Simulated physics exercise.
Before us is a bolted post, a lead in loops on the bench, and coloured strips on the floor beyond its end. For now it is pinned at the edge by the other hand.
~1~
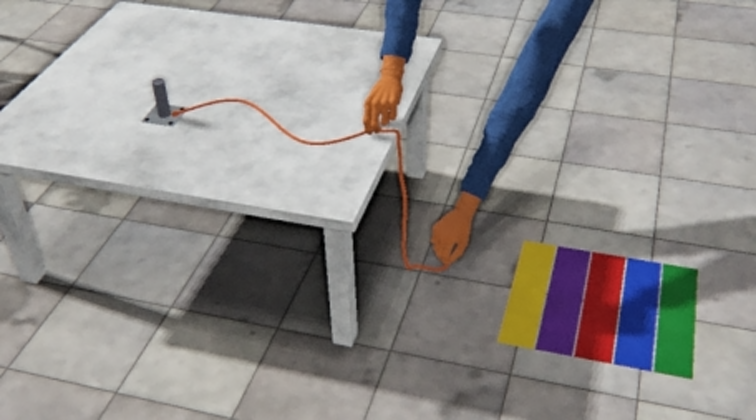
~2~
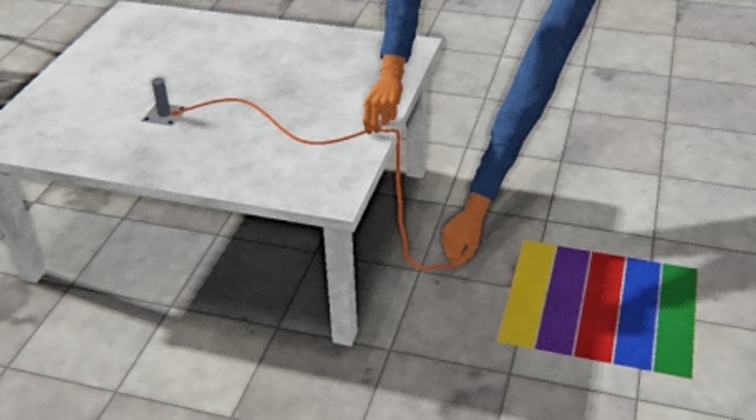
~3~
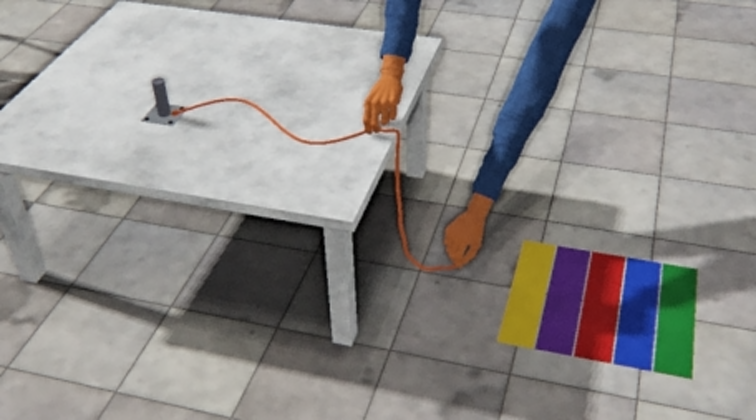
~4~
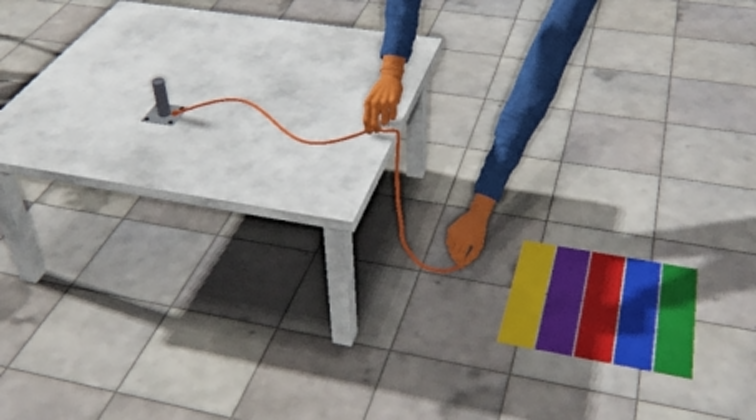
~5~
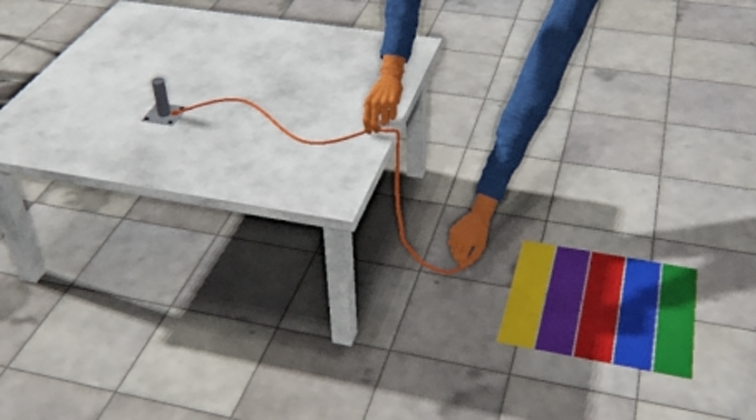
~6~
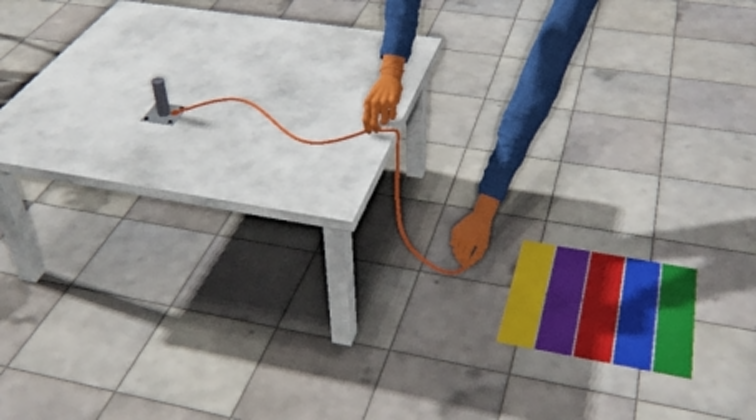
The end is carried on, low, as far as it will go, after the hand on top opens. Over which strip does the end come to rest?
Over the red strip.
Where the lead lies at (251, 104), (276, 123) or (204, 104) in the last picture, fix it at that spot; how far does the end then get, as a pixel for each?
It comes to rest around (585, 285), (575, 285) and (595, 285) respectively.
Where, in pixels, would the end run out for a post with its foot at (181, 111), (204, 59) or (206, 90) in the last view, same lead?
The three places are (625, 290), (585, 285) and (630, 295), in that order.
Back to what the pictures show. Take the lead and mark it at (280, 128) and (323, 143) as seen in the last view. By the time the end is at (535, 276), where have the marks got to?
Taking them in turn, (307, 120) and then (358, 130).
A little later, end near (536, 276); over yellow.
Next, end near (580, 284); over purple.
When it is tight, end near (607, 289); over red. Over red.
